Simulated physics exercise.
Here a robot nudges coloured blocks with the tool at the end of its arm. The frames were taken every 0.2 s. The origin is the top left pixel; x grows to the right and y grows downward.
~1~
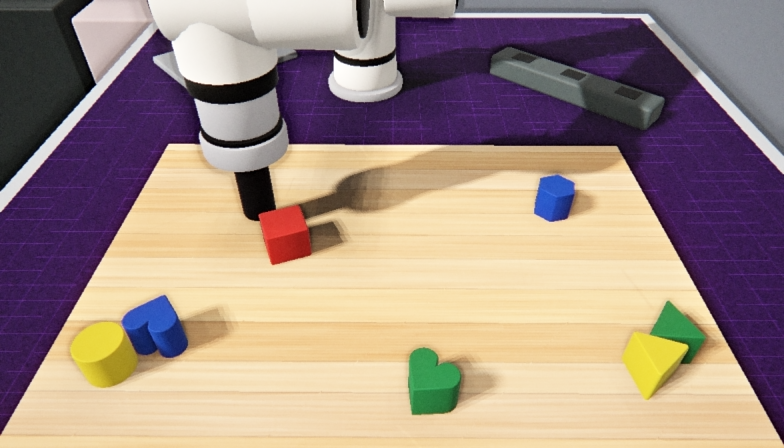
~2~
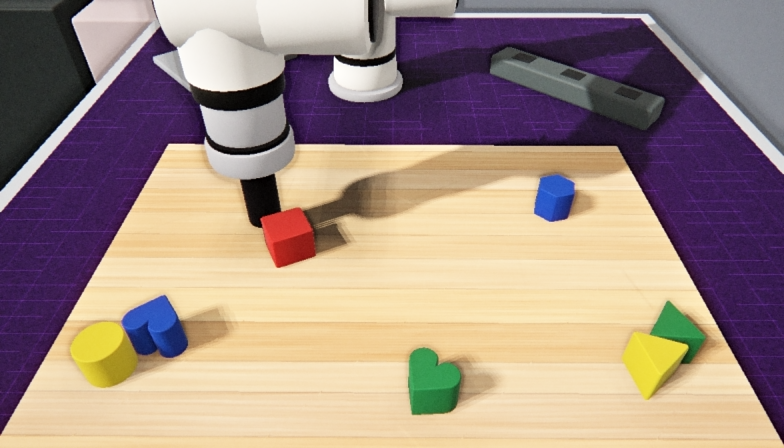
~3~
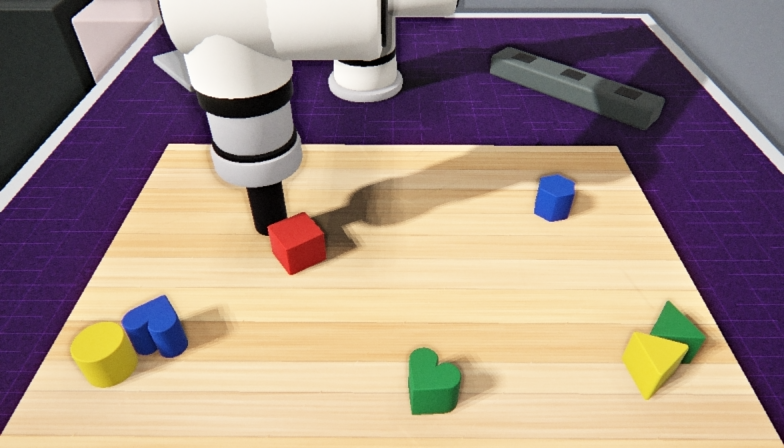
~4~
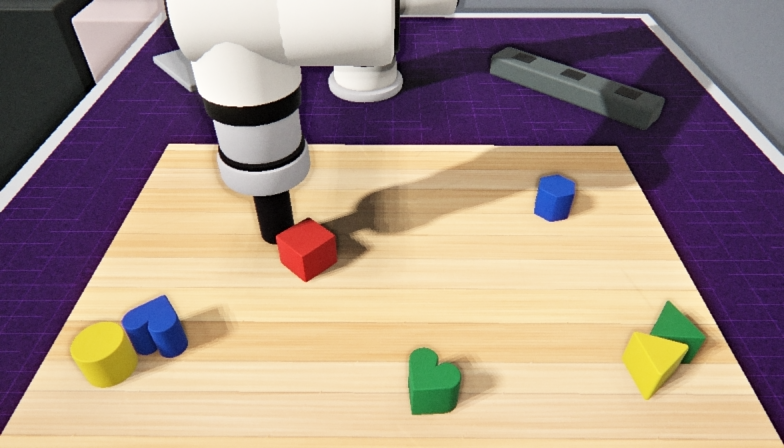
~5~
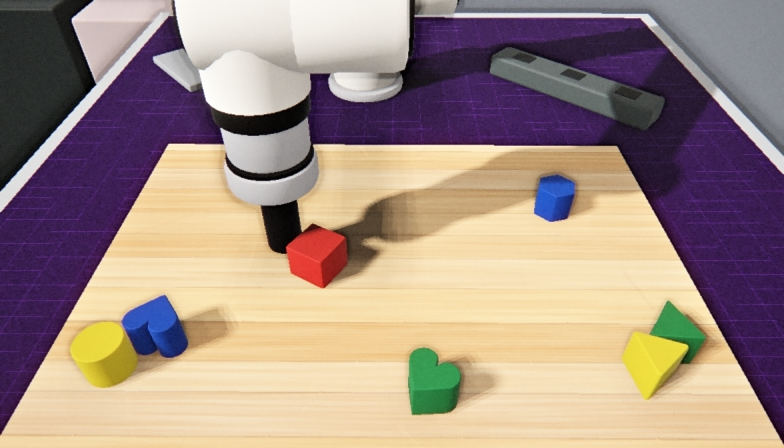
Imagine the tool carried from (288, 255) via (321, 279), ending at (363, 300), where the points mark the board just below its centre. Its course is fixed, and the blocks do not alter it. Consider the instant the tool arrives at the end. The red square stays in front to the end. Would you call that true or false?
That is true.
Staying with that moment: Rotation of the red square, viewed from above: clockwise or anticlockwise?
The sense of turning is anti-clockwise.
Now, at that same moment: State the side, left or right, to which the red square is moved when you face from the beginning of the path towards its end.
Over to the left.
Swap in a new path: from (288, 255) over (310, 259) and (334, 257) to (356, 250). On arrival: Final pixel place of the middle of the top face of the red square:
I'd place it at (360, 252), taking the centre of its top.
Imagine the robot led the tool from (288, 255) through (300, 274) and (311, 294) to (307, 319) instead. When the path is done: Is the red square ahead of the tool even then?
Going by the path, no.
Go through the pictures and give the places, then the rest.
The first picture shows lower end of the tool at (260, 212), tops of blocks, red square at (283, 221).
The second picture shows tool at (266, 219), red square at (286, 223).
The third picture shows tool at (272, 227), red square at (295, 229).
The fourth picture shows tool at (279, 235), red square at (305, 235).
The fifth picture shows tool at (286, 244), red square at (316, 242).
The first path, step by step. One third of the way, tool at (309, 260); red square at (345, 254), turned 20° anticlockwise.
Two thirds of the way, tool at (332, 276); red square at (373, 265), turned 40° anticlockwise.
At the end, tool at (362, 289); red square at (406, 273), turned 50° anticlockwise.
